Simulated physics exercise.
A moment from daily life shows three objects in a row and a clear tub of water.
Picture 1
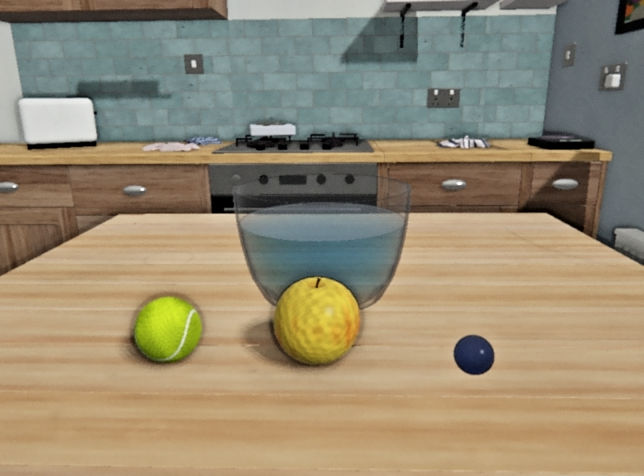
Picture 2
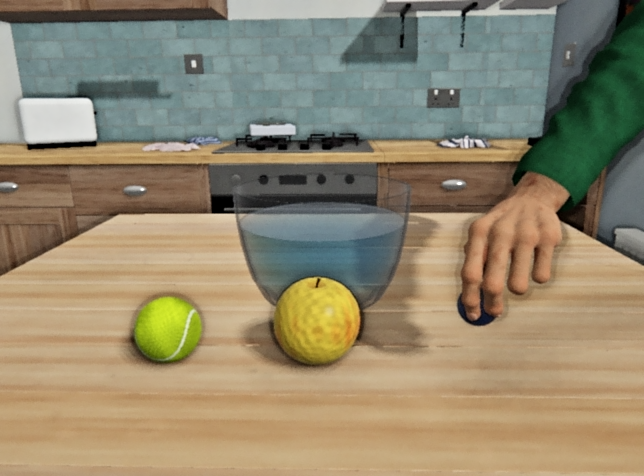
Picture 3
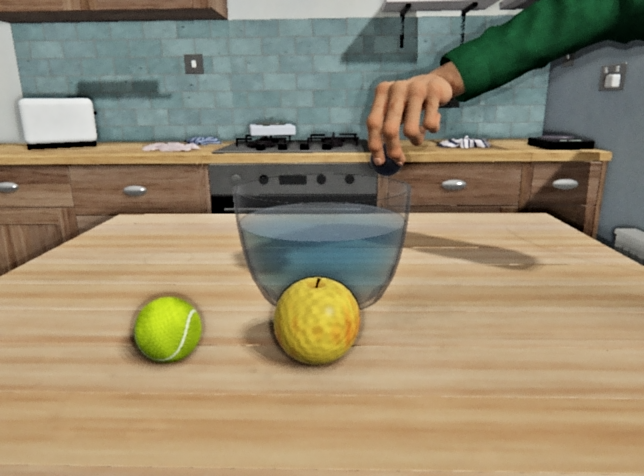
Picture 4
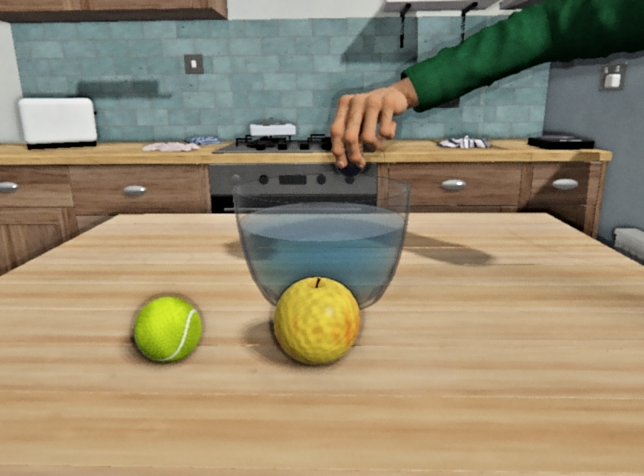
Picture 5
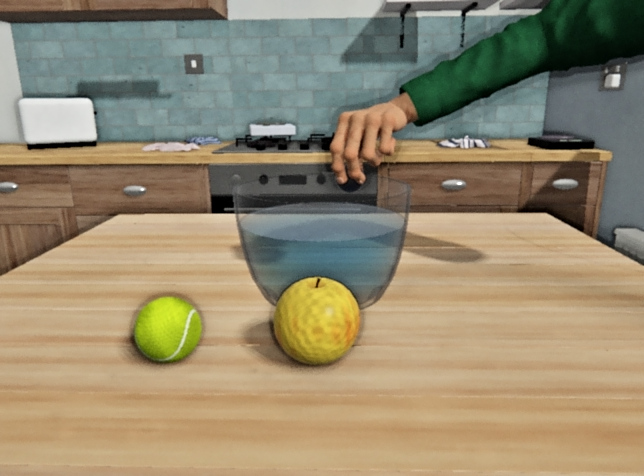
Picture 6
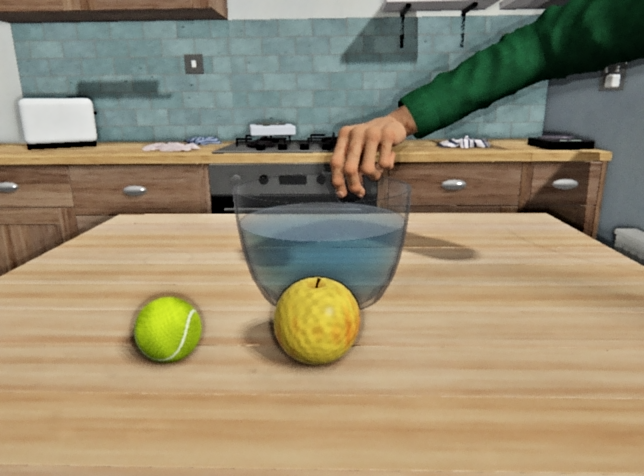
In the video, a tennis ball, a yellow apple and a small dark blue ball sit in a row before a clear tub of water; a hand picks up the blue ball, carries it left above the tub and lowers it.
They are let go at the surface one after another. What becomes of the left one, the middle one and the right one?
Well, from the left it remains up, then remains up, then falls to the base.
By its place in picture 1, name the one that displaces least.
I'd pick the piece on the far right.
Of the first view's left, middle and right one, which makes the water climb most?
It is the central piece.
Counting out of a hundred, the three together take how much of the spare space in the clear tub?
Result: 22 %.
Soon after, the glass marble goes to the bottom.
Later, the apple floats.
In the end, the tennis ball floats; afloat, tennis ball and apple.
